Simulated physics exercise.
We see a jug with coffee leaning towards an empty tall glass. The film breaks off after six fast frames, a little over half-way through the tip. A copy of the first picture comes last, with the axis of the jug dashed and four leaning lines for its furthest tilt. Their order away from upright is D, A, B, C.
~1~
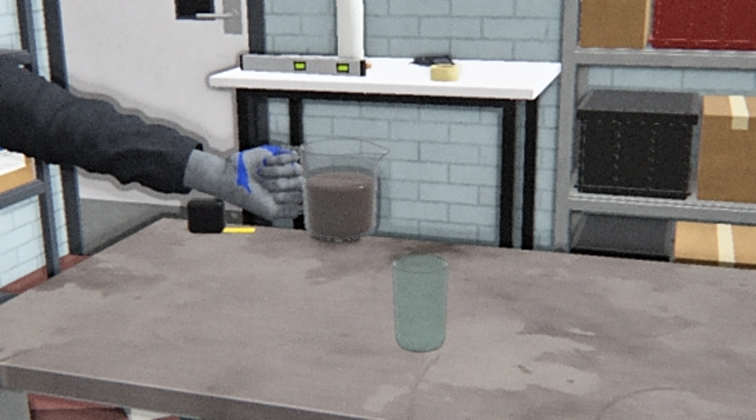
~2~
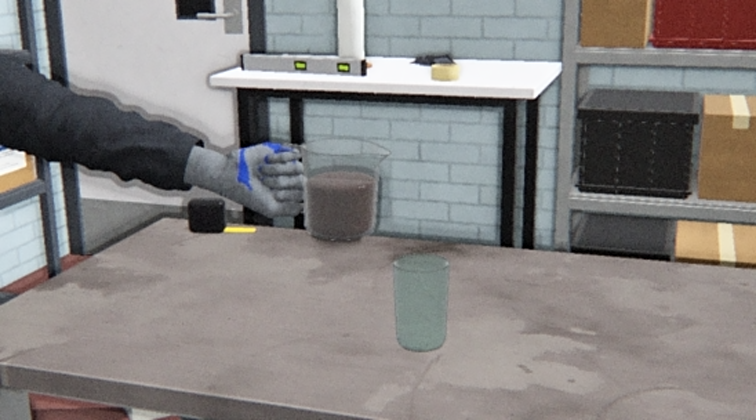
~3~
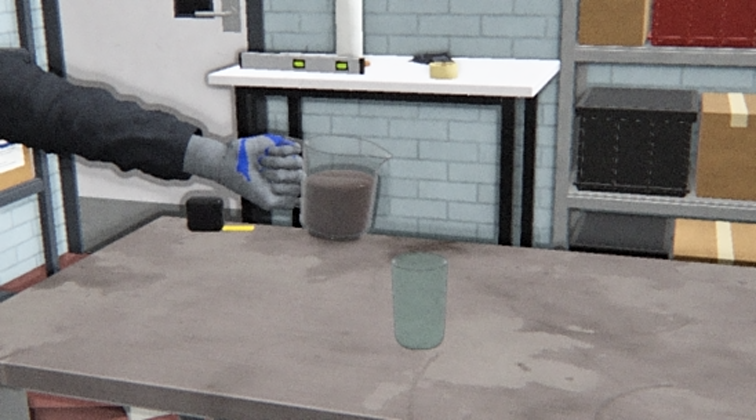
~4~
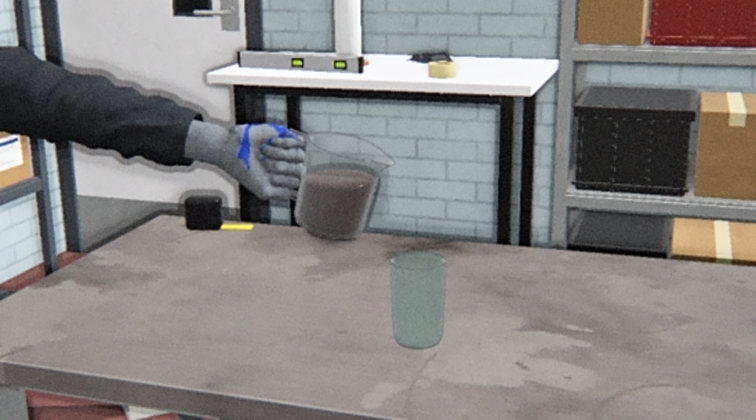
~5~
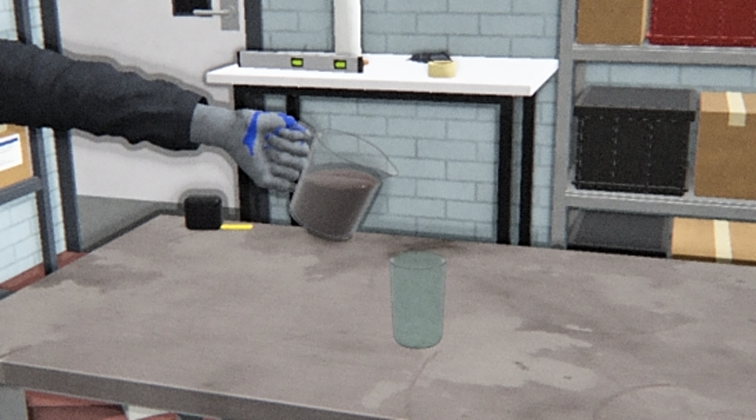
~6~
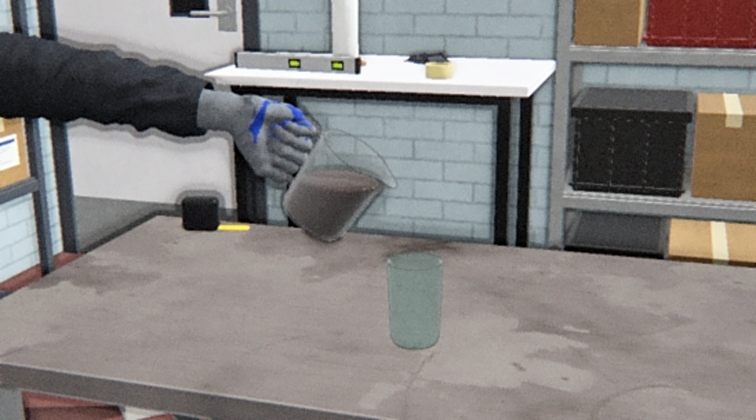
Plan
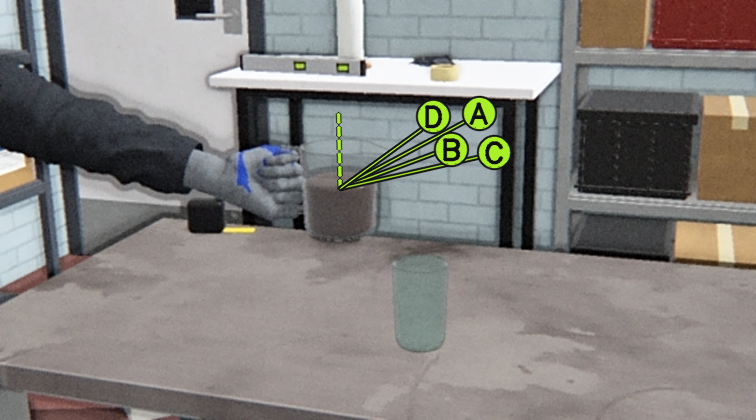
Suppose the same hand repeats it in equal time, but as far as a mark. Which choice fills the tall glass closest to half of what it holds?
Line B.
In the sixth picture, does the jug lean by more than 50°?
No, it does not.
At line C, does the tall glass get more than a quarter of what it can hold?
Yes.
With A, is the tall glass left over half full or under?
Under half.
On the marked copy, A at (464, 121); B at (434, 153); C at (478, 157); D at (421, 129).
If A is chosen, the tall glass ends with about 32 % of what it can hold.
If B is chosen, the tall glass ends with about 49 % of what it can hold.
If C is chosen, the tall glass ends with about 67 % of what it can hold.
If D is chosen, the tall glass ends with about 17 % of what it can hold.
